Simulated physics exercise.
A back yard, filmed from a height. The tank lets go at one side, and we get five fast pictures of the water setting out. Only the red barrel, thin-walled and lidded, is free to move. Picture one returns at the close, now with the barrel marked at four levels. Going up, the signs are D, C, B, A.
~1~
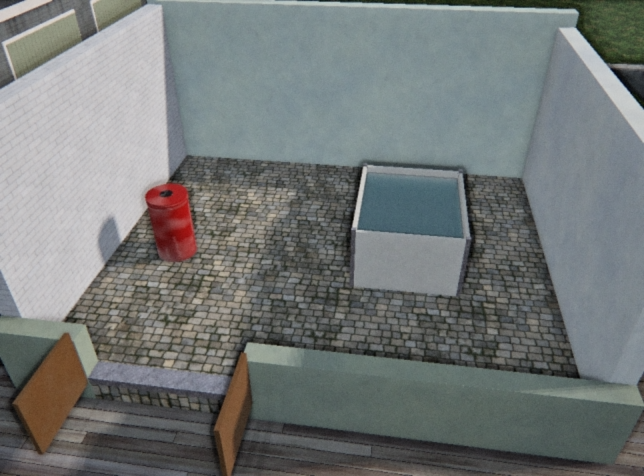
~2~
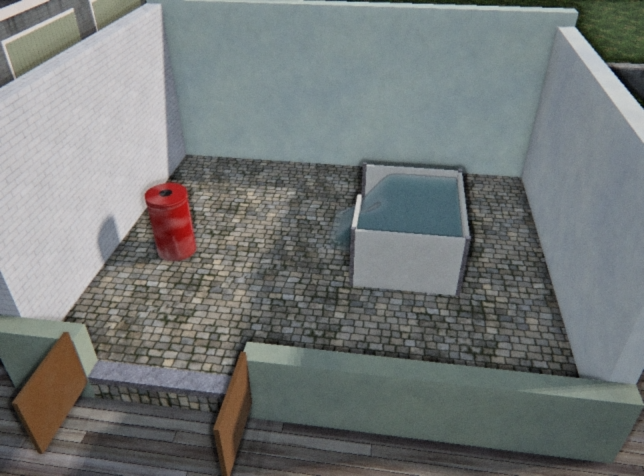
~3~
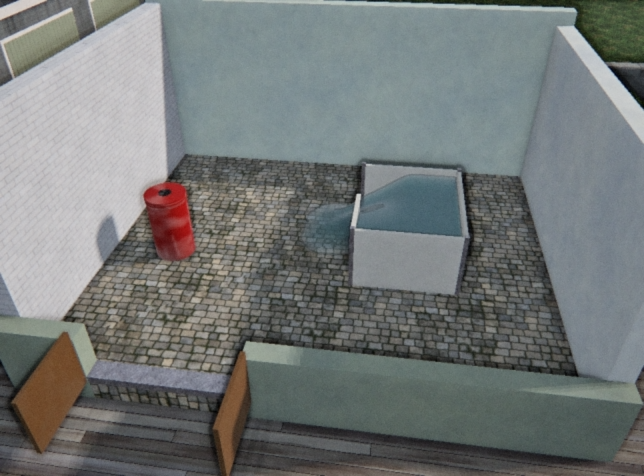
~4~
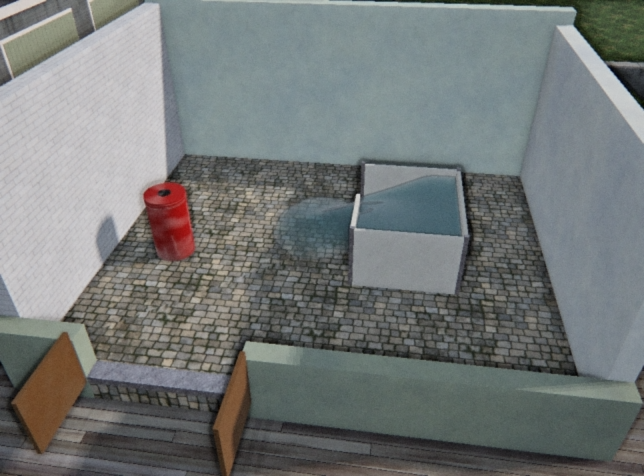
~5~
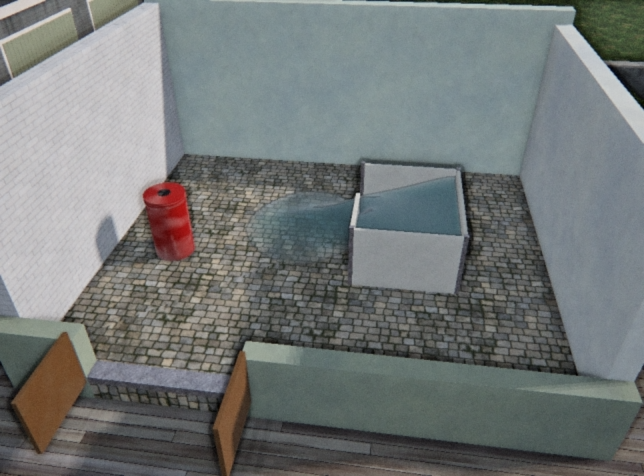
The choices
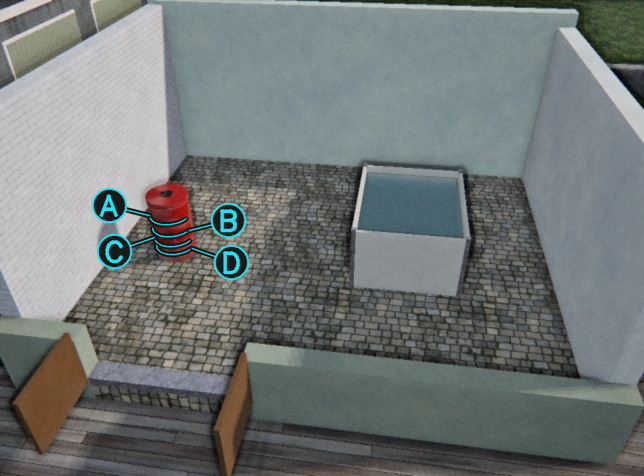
The video shows a paved, walled yard from above, with a red barrel at left and a full water tank at right; water pours from the tank's left side and spreads leftward across the paving while the barrel stays still.
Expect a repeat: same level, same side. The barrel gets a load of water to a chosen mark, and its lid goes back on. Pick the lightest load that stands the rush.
The answer is line C.
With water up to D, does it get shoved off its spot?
Yes.
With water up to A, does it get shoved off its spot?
No.
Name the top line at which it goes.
D.
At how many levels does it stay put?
Three.
On the marked copy, A at (162, 224); B at (165, 236); C at (167, 246); D at (169, 254); from the bottom up D, C, B, A.
With A, it does not move.
With B, it does not move.
With C, it does not move.
With D, it is pushed about twice its own width away.
